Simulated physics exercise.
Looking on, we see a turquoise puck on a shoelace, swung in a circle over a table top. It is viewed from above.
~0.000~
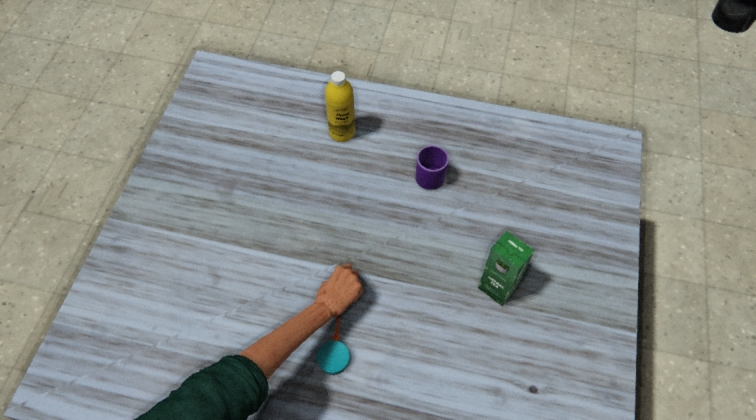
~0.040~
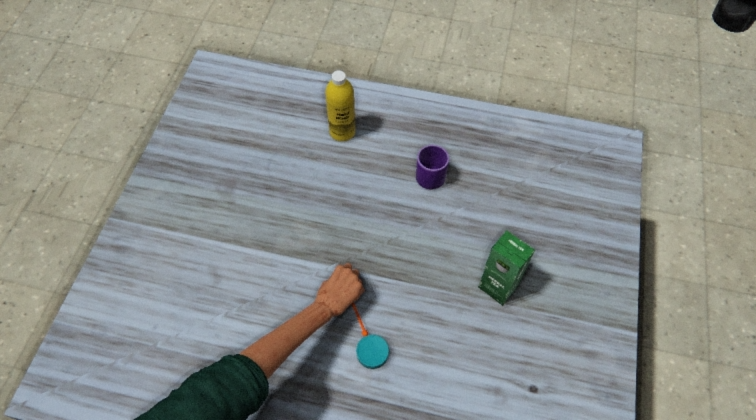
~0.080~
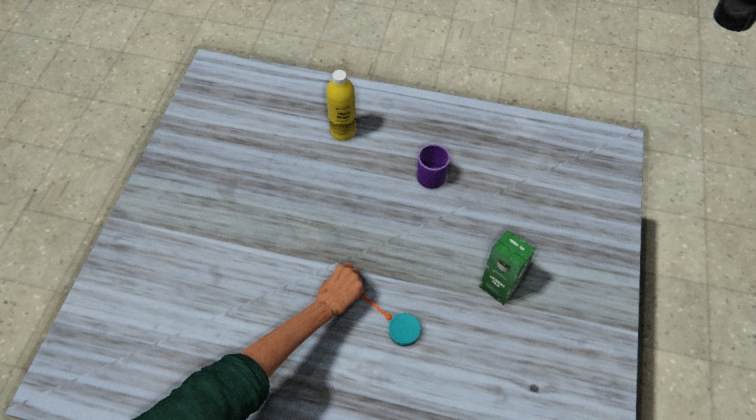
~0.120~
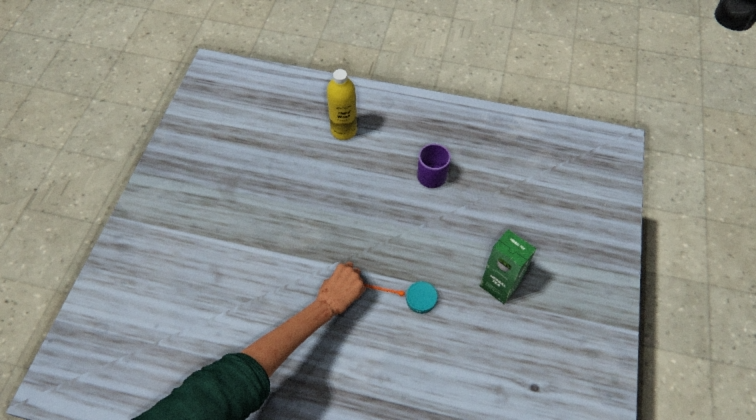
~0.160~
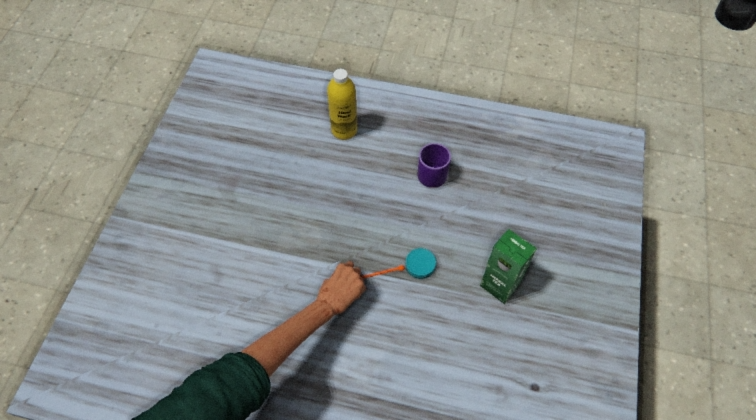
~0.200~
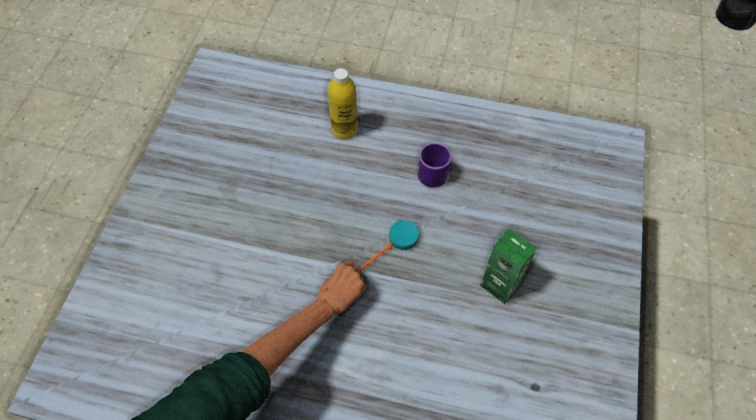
A hand swinging a turquoise puck anticlockwise on an orange shoelace over a table with a yellow bottle, purple mug and green carton.
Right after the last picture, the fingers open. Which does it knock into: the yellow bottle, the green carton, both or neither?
The yellow bottle is passed by; the green carton is passed by.
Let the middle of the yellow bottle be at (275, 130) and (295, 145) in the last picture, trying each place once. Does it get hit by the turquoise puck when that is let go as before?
On the first try it gets clipped, and on the second try it gets clipped.
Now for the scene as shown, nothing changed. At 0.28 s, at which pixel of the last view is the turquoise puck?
I'd put it close to (353, 198).
By 0.28 s, puck near (353, 198).
By 0.40 s, puck near (296, 158).
When it is over, puck near (241, 120). The yellow bottle stays untouched and the green carton remains clear.
